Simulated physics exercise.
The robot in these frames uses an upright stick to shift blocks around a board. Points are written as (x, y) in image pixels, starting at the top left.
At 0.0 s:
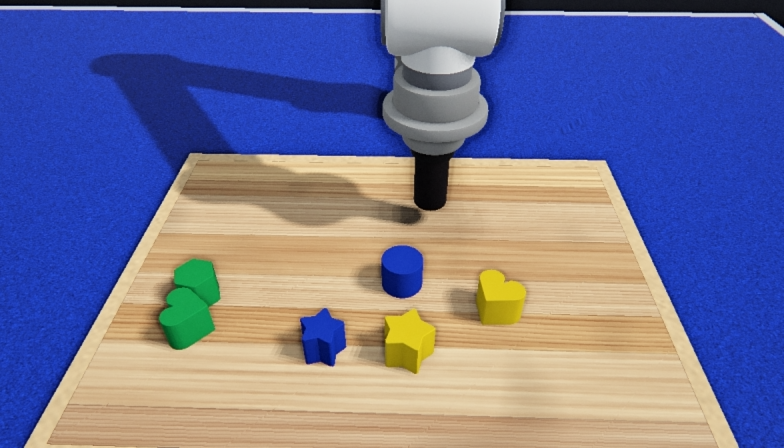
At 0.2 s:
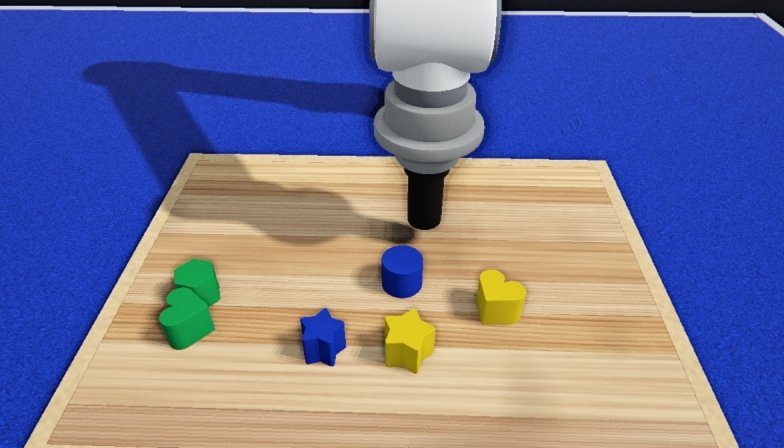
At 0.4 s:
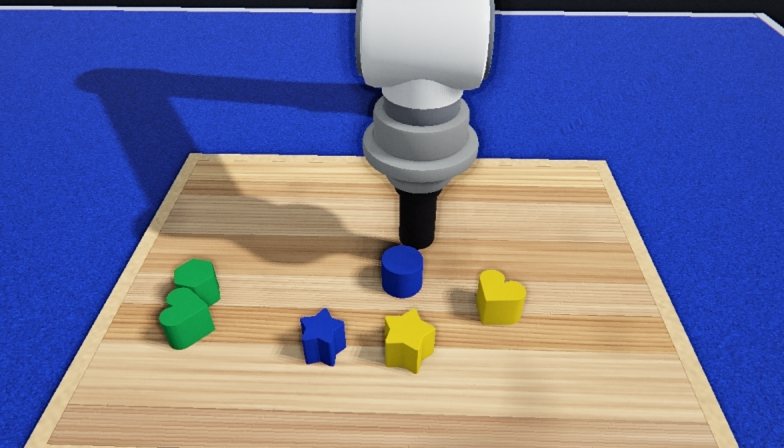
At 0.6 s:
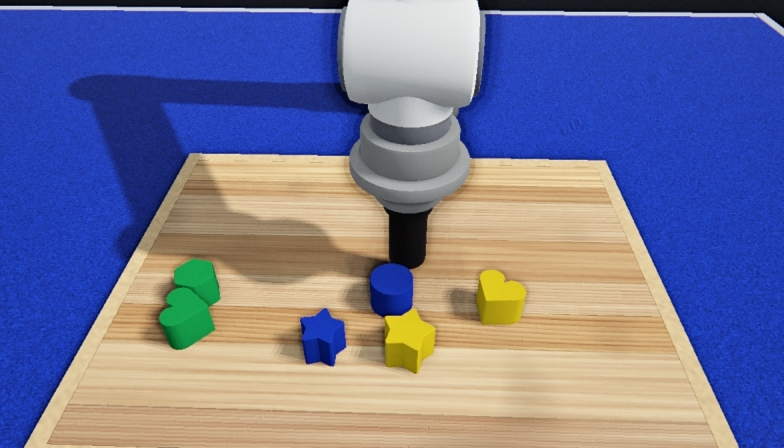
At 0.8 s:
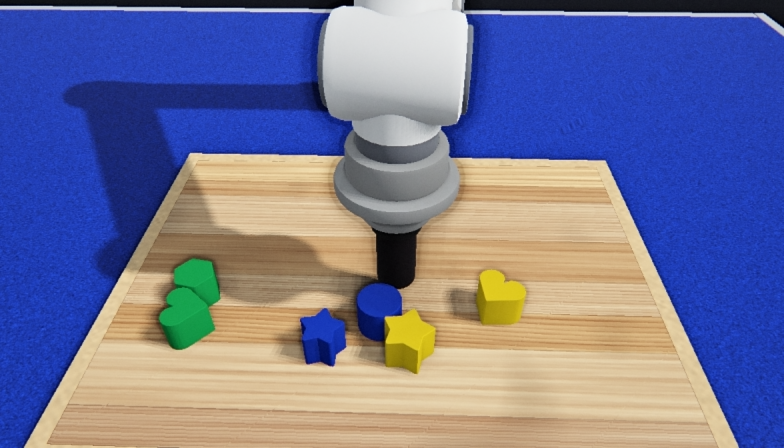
At first, a robot arm holds a black stick above a blue cylinder on a wooden board, with green blocks, a blue star, a yellow star and a yellow heart around it. The stick moves down toward the cylinder, then pushes it slightly down and left, between the two stars.
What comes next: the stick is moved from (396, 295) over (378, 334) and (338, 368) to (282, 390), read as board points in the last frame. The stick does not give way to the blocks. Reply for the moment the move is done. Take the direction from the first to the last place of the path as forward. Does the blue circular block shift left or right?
Answer: Leftward.
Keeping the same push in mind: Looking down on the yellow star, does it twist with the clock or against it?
Looking down: Anticlockwise.
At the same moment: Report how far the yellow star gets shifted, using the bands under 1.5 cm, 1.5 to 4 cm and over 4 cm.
Shift of 1.5 to 4 cm.
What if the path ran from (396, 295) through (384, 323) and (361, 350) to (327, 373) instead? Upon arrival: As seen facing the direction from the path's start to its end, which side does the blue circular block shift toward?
That's a shift to the left.
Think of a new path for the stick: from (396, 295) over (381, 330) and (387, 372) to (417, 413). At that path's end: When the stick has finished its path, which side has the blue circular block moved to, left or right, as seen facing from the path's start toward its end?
Right side.
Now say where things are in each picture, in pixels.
In the first frame, stick's lower end at (430, 202); blue star at (321, 326); blue circular block at (402, 259); yellow star at (408, 328).
In the second frame, stick at (424, 221); blocks still.
In the third frame, stick at (417, 239); blocks still.
In the fourth frame, stick at (407, 258); blue circular block at (392, 278).
In the fifth frame, stick at (396, 277); blue star at (321, 326); blue circular block at (379, 299); yellow star at (408, 329).
On the path given first. One third of the way, stick at (377, 316); blue star at (310, 332), turned 45° clockwise; blue circular block at (355, 341); yellow star at (405, 340), turned 55° anticlockwise.
Two thirds of the way, stick at (335, 351); blue star at (289, 340), turned 95° clockwise; blue circular block at (320, 384); yellow star at (403, 346), turned 85° anticlockwise.
At the end, stick at (278, 373); blue star at (257, 341), turned 170° clockwise; blue circular block at (301, 403); yellow star at (403, 346), turned 85° anticlockwise.
